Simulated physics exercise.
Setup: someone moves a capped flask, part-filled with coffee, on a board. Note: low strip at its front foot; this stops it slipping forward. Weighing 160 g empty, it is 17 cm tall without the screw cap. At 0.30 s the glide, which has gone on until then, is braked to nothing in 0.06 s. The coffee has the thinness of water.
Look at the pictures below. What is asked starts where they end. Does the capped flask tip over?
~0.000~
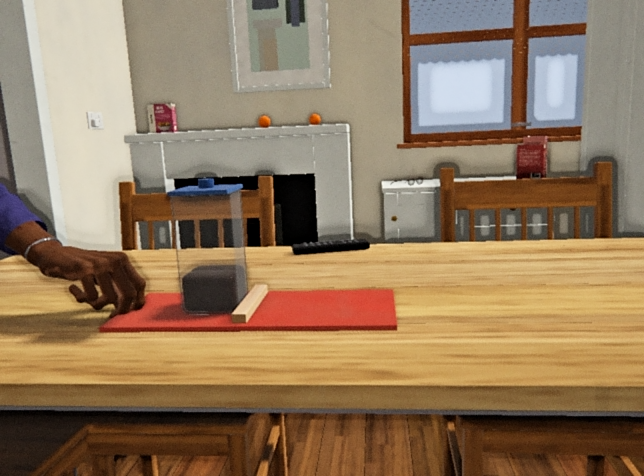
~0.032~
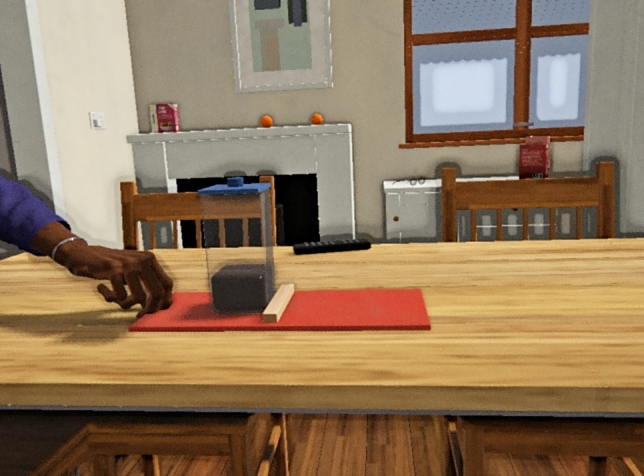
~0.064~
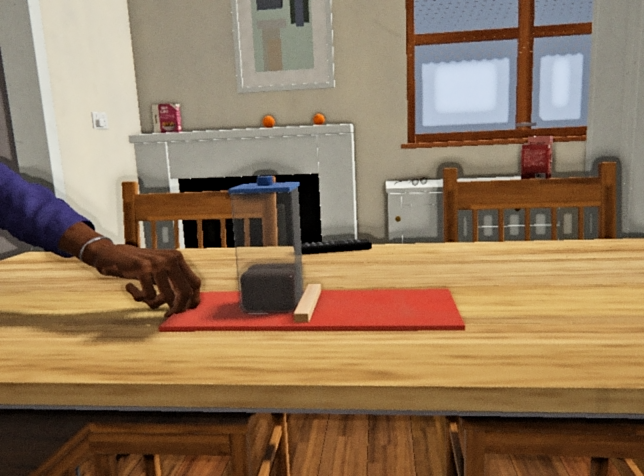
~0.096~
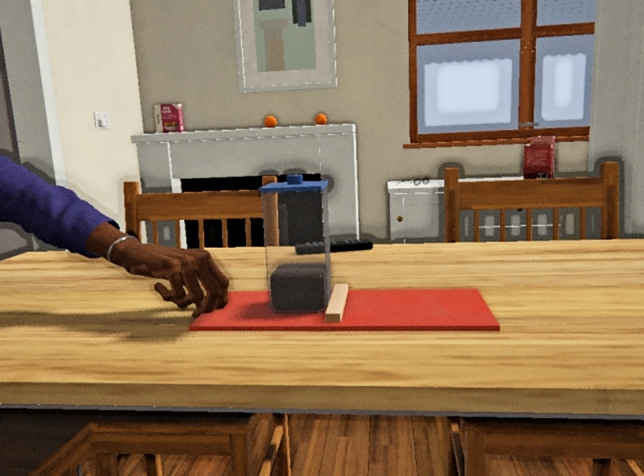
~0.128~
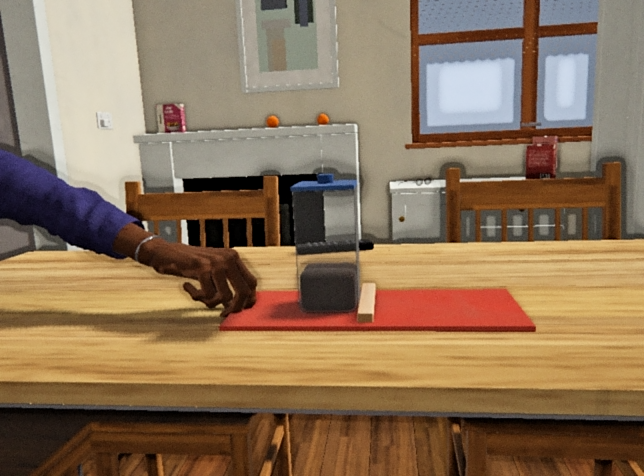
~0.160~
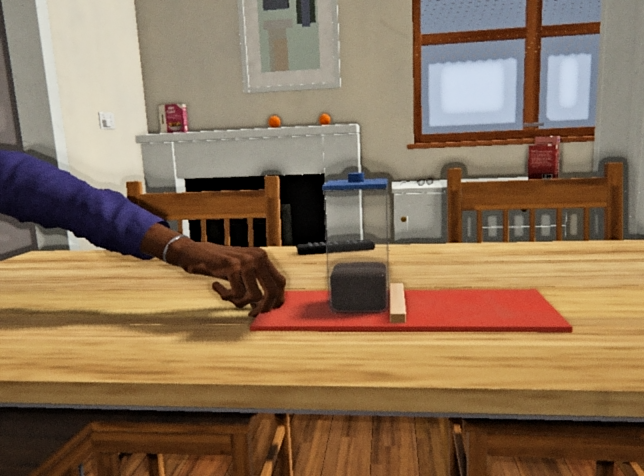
Yes, most likely it goes down.
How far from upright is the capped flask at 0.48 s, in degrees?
About 42°.
Then, 0.36 s in, the board moves at 0.00 m/s; the capped flask leans 9°.
Then, 0.48 s in, the capped flask leans 42°.
Then, 0.64 s in, the capped flask lies on its side.
Then, 0.86 s in, the capped flask lies on its side.
Finally, the capped flask lies on its side.
